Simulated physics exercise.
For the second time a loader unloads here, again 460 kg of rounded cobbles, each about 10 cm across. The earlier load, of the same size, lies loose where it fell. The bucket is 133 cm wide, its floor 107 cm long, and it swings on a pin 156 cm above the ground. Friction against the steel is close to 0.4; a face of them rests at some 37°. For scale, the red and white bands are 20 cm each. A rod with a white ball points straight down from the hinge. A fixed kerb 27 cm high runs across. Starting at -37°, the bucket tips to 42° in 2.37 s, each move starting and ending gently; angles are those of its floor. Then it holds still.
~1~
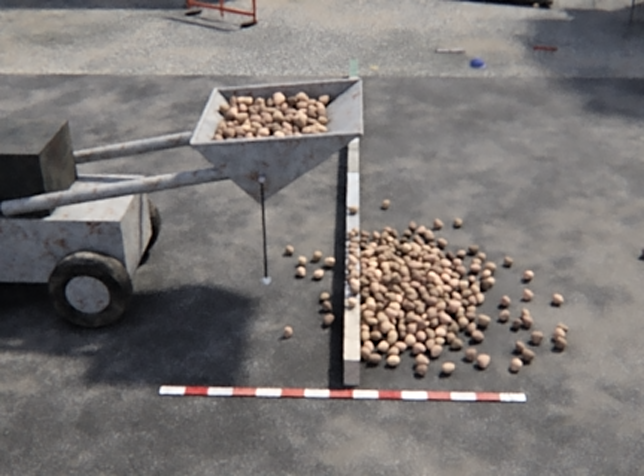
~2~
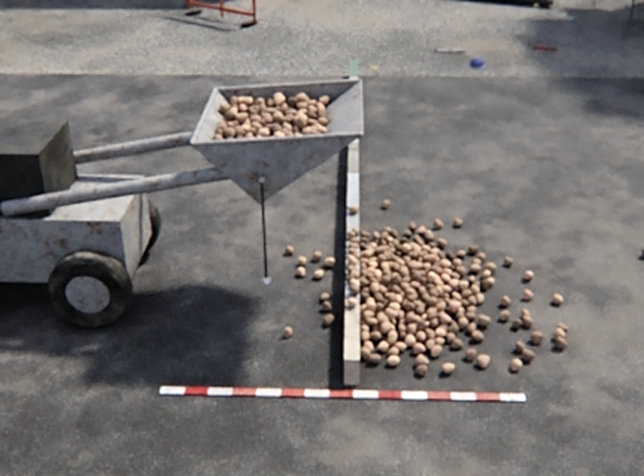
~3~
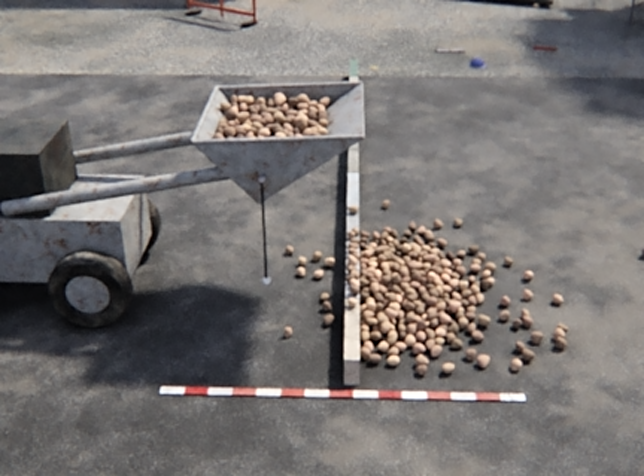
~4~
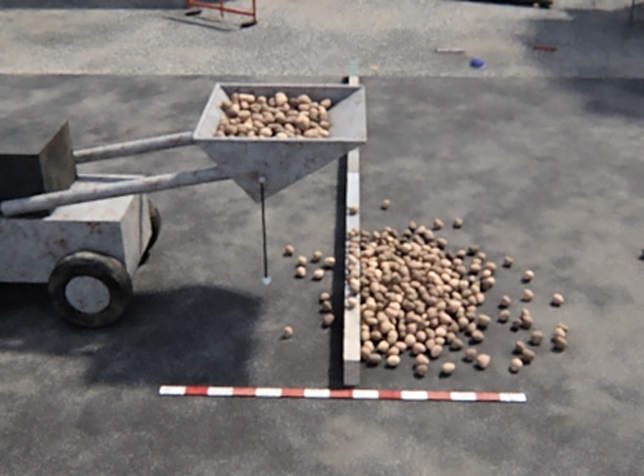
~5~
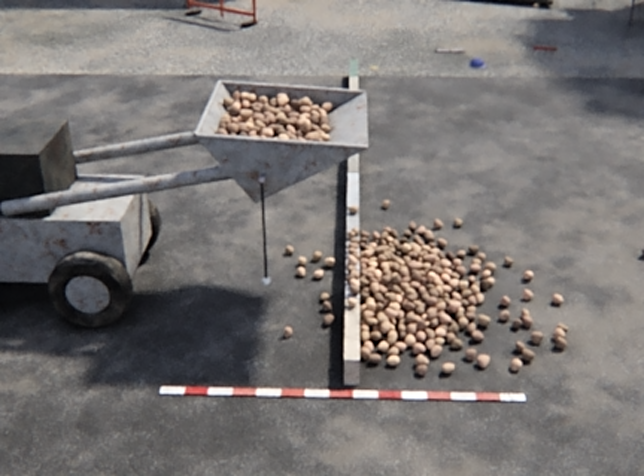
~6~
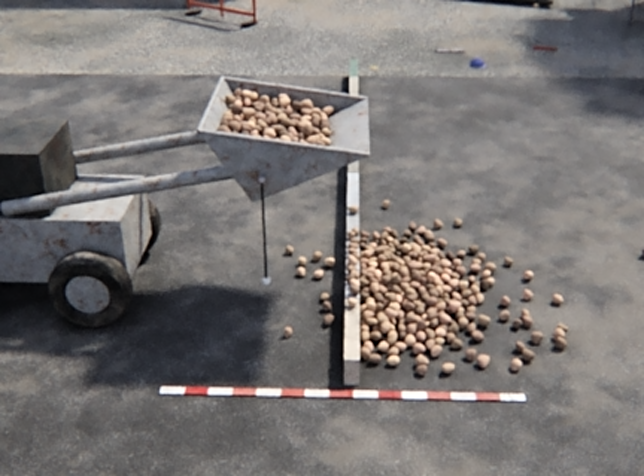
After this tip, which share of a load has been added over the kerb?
Close to 95 parts in a hundred.
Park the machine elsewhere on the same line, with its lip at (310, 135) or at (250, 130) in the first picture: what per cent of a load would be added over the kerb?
Near 15 per cent from the first place, 0 from the second.
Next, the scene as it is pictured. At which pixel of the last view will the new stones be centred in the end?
Their middle is at about (397, 275).
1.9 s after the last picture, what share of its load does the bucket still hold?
About 15 per cent.
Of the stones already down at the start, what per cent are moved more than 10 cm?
Roughly 25 per cent of them.
Then, 1.2 s after the last picture the floor is at 30°; in per cent of one load, 99 in the bucket, 8 on this side of the kerb, 94 over the kerb; the foremost stones are at (561, 307).
Then, 1.9 s after the last picture the floor is at 42°; in per cent of one load, 15 in the bucket, 28 on this side of the kerb, 157 over the kerb; the foremost stones are at (561, 307).
Then, 2.2 s after the last picture the floor is at 42°; in per cent of one load, 0 in the bucket, 12 on this side of the kerb, 188 over the kerb; the foremost stones are at (561, 307).
Then, 5.0 s after the last picture the floor is at 42°; in per cent of one load, 0 in the bucket, 11 on this side of the kerb, 189 over the kerb; the foremost stones are at (564, 295). Net gain over the kerb, 95.
